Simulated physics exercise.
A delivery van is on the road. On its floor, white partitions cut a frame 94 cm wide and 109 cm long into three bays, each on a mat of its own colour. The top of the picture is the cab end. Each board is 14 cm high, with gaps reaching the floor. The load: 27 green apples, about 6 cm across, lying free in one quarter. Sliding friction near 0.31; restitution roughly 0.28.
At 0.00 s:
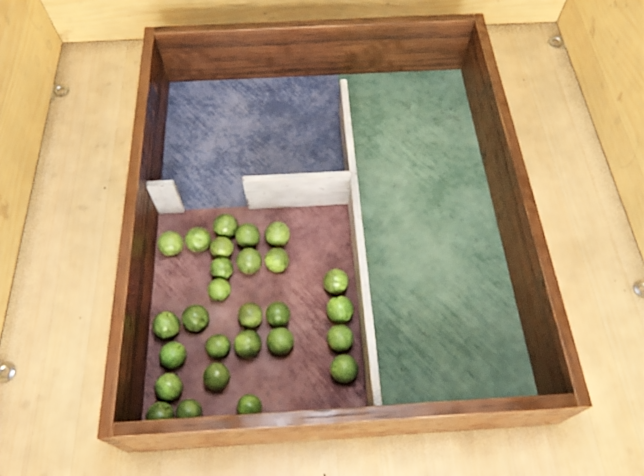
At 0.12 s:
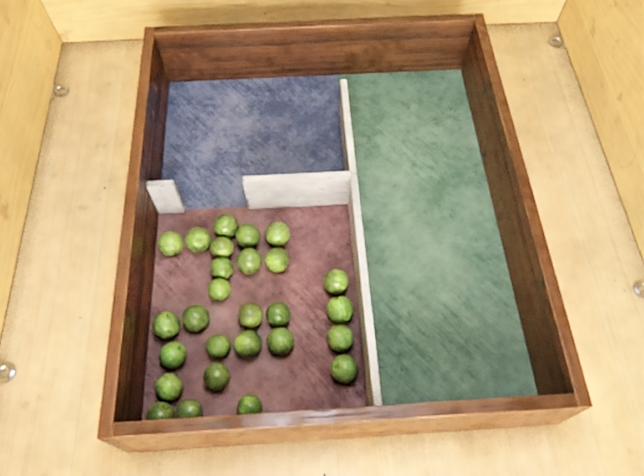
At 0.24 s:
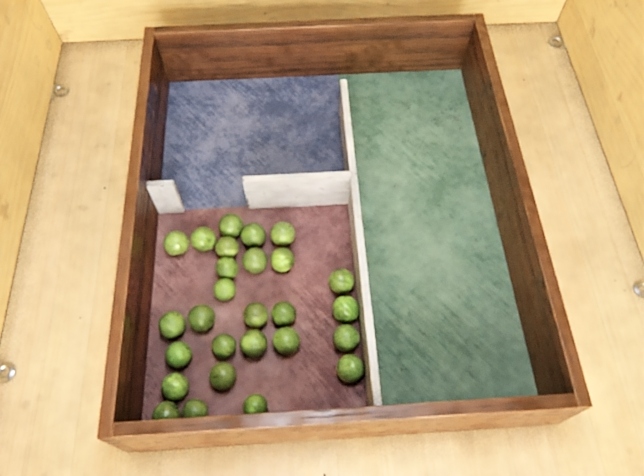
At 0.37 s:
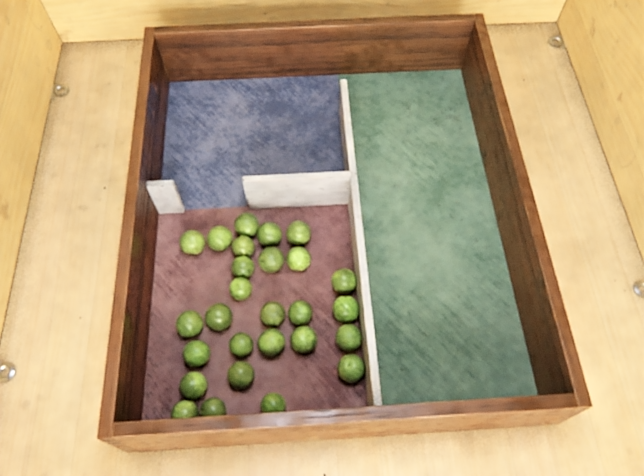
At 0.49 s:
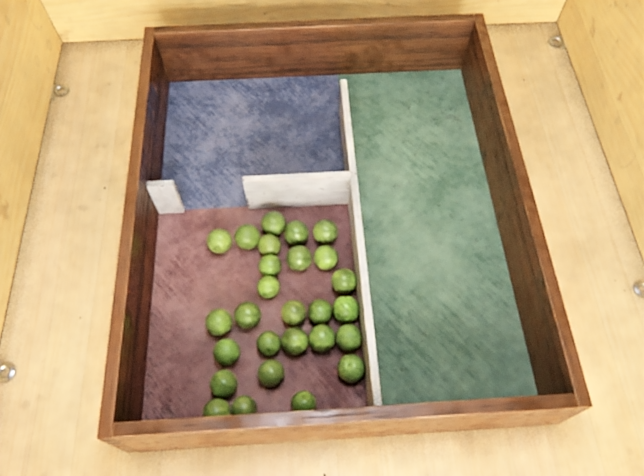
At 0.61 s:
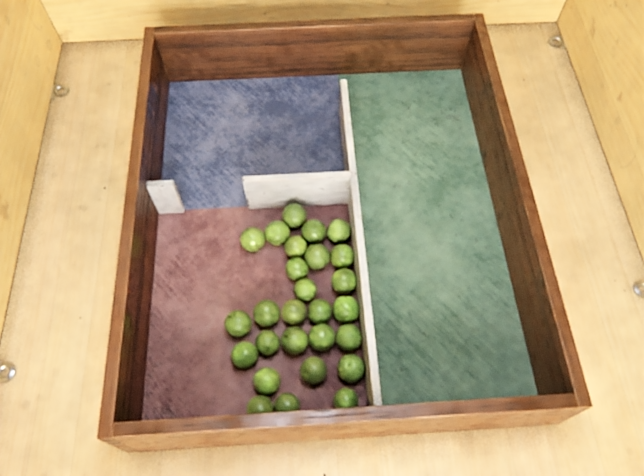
Green apples scattered across the red section of a divided wooden tray sat still at first, then slid gradually to the right, bunching up against the white divider beside the green section.
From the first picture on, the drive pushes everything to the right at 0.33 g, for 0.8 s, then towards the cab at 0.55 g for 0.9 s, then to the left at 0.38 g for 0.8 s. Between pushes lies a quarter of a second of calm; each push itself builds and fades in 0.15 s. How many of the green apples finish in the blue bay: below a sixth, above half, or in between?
Into the blue bay go anywhere from one sixth to half of them by the end.
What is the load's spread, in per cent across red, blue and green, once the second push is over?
Result, in percent - red: 90, blue: 10, green: 0.
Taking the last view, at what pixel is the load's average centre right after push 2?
Centred roughly on pixel (280, 235).
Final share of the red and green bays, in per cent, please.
Final split, approximately: Red 70 in a hundred, green 0 in a hundred.
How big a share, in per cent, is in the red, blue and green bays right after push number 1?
Red 100 %, blue 0 %, green 0 %.
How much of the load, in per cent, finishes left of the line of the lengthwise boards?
Roughly 100 per cent.
After push 1 (1.04 s), 27 in the red bay.
After push 2 (2.19 s), 23 in the red bay and 4 in the blue bay.
After push 3 (3.24 s), 20 in the red bay and 7 in the blue bay.
Final count (at 3.52 s), 20 in the red bay and 7 in the blue bay. Asked share, 7 of 27, 26 per cent.
